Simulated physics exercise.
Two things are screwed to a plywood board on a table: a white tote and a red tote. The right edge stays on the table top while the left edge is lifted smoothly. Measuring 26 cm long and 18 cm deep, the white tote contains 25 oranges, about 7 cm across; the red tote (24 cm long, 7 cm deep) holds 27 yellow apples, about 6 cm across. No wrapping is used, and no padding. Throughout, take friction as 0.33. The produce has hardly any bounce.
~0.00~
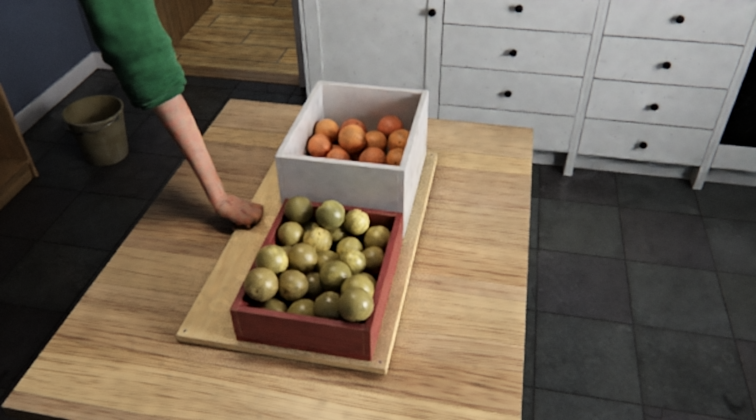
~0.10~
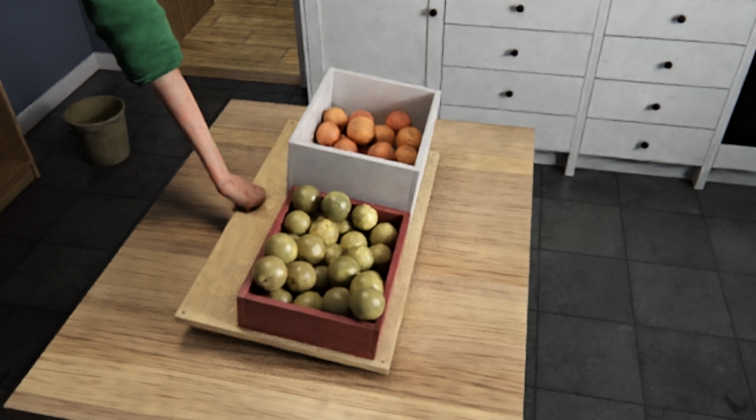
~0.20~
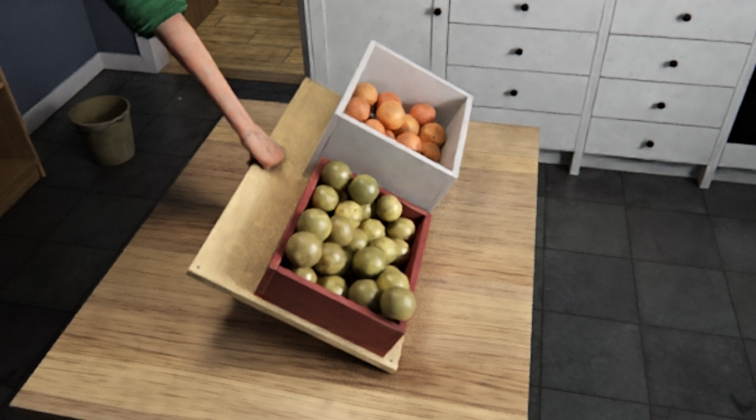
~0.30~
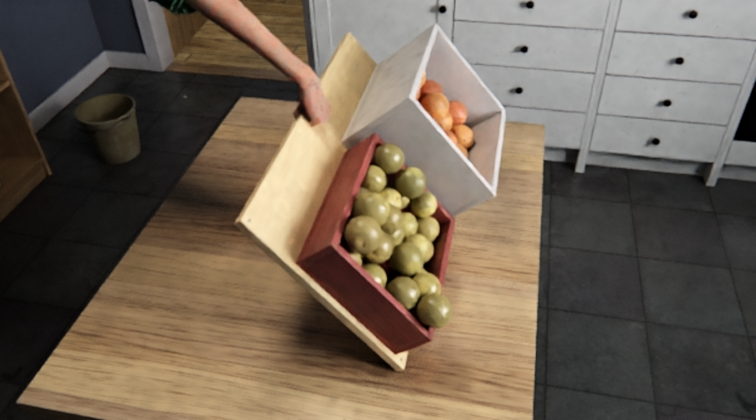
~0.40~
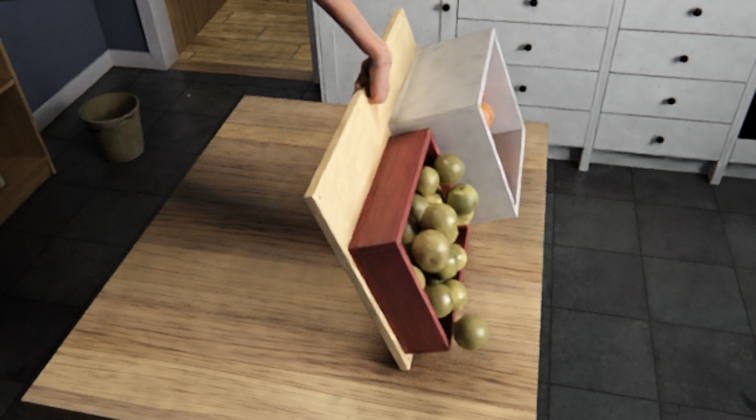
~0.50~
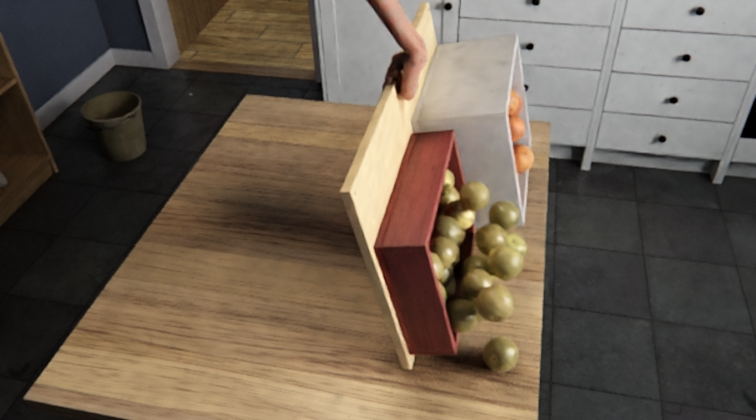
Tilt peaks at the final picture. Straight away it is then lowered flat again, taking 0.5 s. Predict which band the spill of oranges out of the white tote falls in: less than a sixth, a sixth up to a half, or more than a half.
It holds between half and five-sixths.
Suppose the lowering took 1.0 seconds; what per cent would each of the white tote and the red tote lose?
In that case white tote 30 %, red tote 70 %.
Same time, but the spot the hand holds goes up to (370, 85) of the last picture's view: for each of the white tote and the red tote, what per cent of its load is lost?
In that setup the white tote sheds 20 per cent of its load, while the red tote sheds 60 per cent.
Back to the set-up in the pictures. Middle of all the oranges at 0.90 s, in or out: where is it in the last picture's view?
In the last view, the centre sits near (419, 161).
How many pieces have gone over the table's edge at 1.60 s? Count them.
Estimated number of pieces: About 25.
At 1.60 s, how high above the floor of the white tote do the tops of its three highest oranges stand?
Height: Roughly 9 cm.
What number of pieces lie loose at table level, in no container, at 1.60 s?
The number is some 6.
After 0.68 s, tilt 54°; the white tote is down by 5 of 25 and the red tote is down by 16 of 27.
After 0.90 s, tilt 8°; the white tote is down by 8 of 25 and the red tote is down by 21 of 27.
After 1.20 s, tilt 0°; the white tote is down by 8 of 25 and the red tote is down by 21 of 27.
When it is over (at 1.60 s), the white tote is down by 8 of 25 and the red tote is down by 21 of 27. Asked share, 8 of 25, 32 per cent.
